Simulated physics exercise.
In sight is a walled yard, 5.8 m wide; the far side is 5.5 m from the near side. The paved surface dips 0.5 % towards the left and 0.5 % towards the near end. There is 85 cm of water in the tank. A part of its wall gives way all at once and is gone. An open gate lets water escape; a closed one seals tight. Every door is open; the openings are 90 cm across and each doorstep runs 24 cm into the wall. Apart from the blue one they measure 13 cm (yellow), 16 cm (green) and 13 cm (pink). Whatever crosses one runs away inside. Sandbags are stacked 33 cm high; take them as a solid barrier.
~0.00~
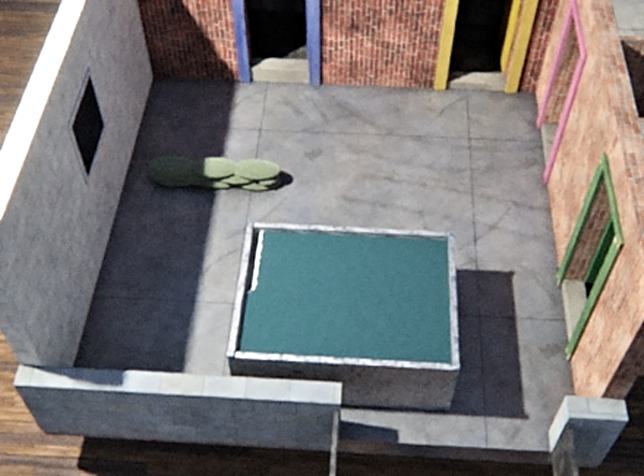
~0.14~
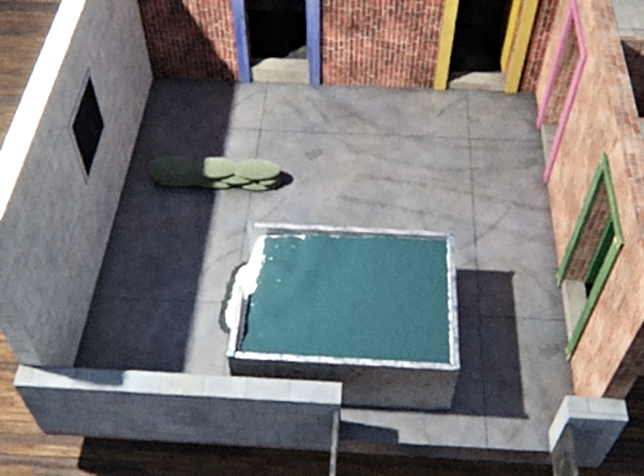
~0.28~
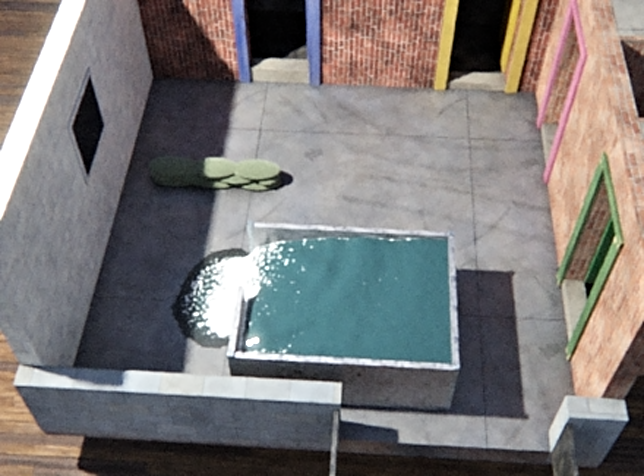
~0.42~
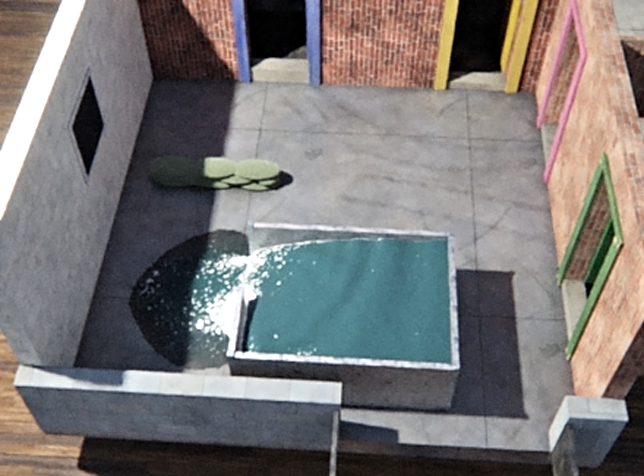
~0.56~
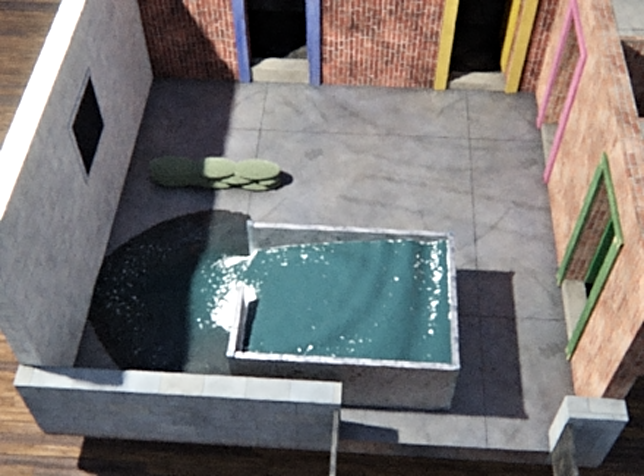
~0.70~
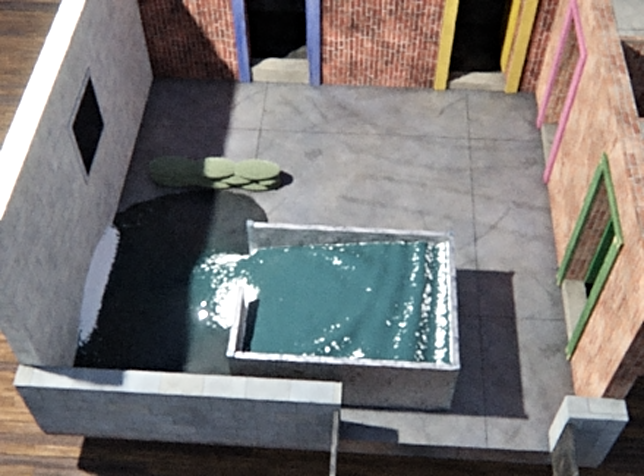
A walled yard with a grey paved floor is seen from high above by a still camera. Blue and yellow doorways stand open at the back, pink and green ones on the right, and green sandbags lie left of centre behind a tank of teal water. Water bursts from the tank's left side, foaming white, and spreads darkly across the floor to the left wall and back to the sandbags.
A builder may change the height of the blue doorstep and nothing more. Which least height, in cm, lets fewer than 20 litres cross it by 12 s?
About 6.5 cm.
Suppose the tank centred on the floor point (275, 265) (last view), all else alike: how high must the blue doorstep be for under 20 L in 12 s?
About 9.0 cm.
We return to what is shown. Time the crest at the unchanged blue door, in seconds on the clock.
Around 3.2 s.
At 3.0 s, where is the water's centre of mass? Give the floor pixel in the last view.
At about (247, 285).
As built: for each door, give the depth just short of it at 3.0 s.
In cm: Blue 12, yellow 0, green 0, pink 0.
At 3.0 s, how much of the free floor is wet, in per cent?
About 45 per cent.
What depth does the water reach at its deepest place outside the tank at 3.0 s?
Roughly 36 cm.
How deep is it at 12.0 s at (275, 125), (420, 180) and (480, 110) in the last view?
Roughly 3, 11 and 8 cm, in turn.
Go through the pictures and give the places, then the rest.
The tank at (347, 295) is whole and still, 85 cm deep; the blue door at (277, 29) is dry, in the first picture.
Water pours out at (252, 287) and has run 0.3 m, to (226, 321); about 8 cm deep outside, 85 cm at the back, in the second picture.
Water pours out at (252, 288) and has run 0.8 m, to (182, 314); about 11 cm deep outside, 85 cm at the back, in the third picture.
The gap is at (252, 289), the front 1.4 m out at (138, 295); the back of the tank holds 85 cm, in the fourth picture.
The front is at (91, 305), 2.0 m from the gap at (252, 289); 3.8 m2 of floor is wet, 81 cm left at the back, in the fifth picture.
The gap is at (252, 288), the front 2.1 m out at (114, 222); the back of the tank holds 72 cm; 2.4 m in a straight line remain to the blue door at (277, 29), in the sixth picture.
After 1.4 s water covers 25 % of the floor, deepest (48 cm) near (68, 389); it has not reached the blue door.
After 3.0 s water covers 45 % of the floor, deepest (36 cm) near (100, 274); 12 cm at the blue door, 0 litres in over its 25 cm doorstep.
After 12.0 s water covers 95 % of the floor, deepest (14 cm) near (64, 403); 5 cm at the blue door, 0 litres in over its 25 cm doorstep.
At the blue door as built, the water arrived by 2.3 s and peaked near 12 cm at 3.2 s.
With a doorstep of 6 cm, 25 litres would have come in within the 12 s; with 8 cm, 9 litres. So under 20 litres takes about 6.5 cm.
